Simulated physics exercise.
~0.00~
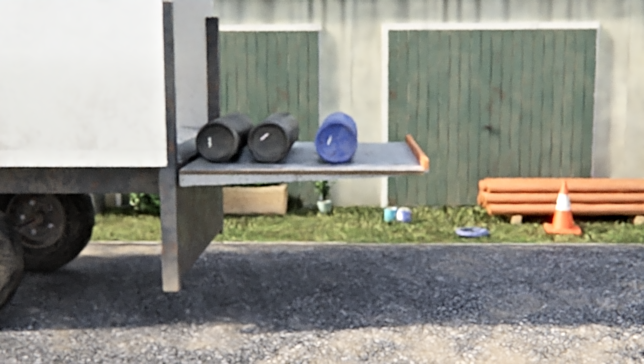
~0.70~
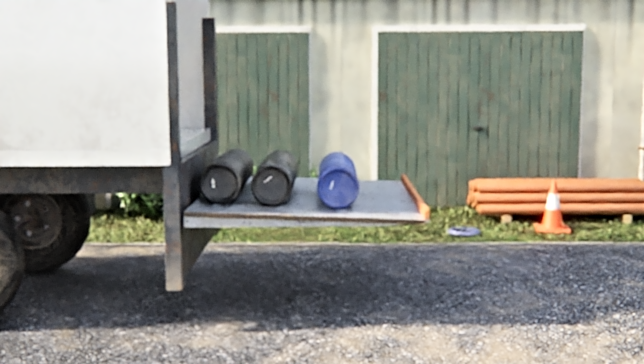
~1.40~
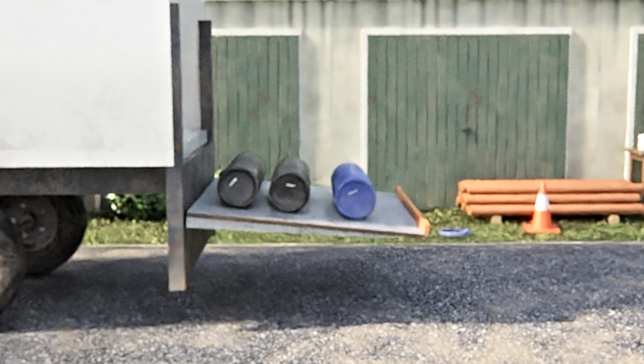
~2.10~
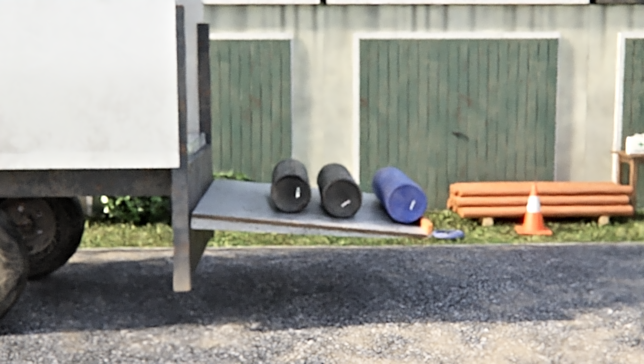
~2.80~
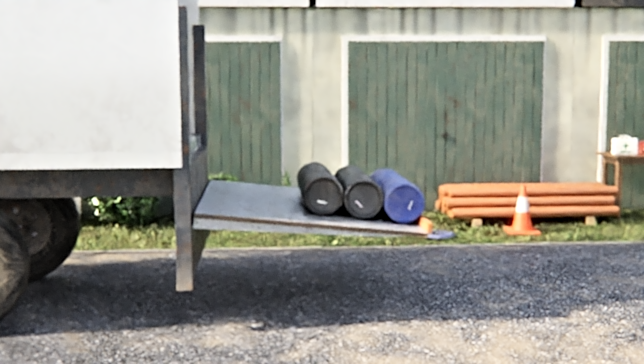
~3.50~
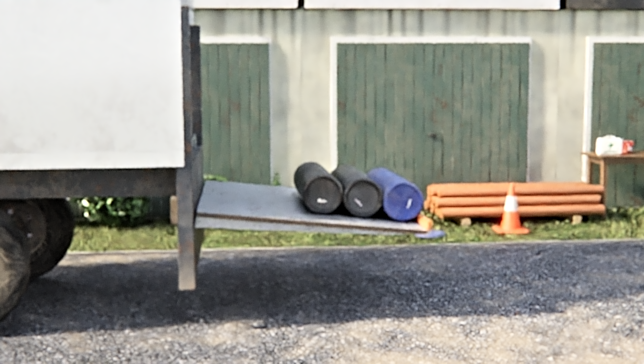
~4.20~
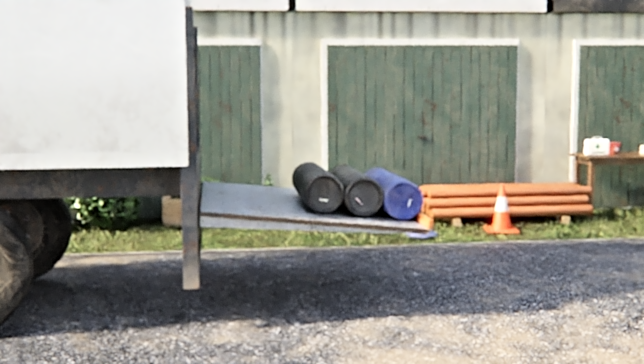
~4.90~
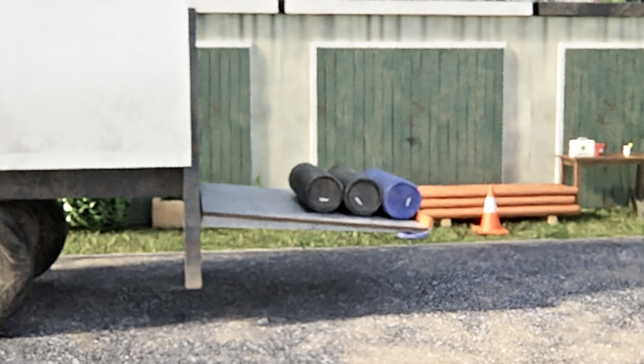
On a gravel yard before a pale wall with green wooden doors, a lorry's raised tail-lift juts out to the right, carrying two black cylinders and a blue one seen end-on. The plate sinks and tips down towards its outer edge, which has an orange roll stop. All three cylinders start rolling right, with the blue one leading. It reaches the stop and is held there, and the black ones roll up and close the gaps behind it. They end resting side by side, the blue one still on the lift.
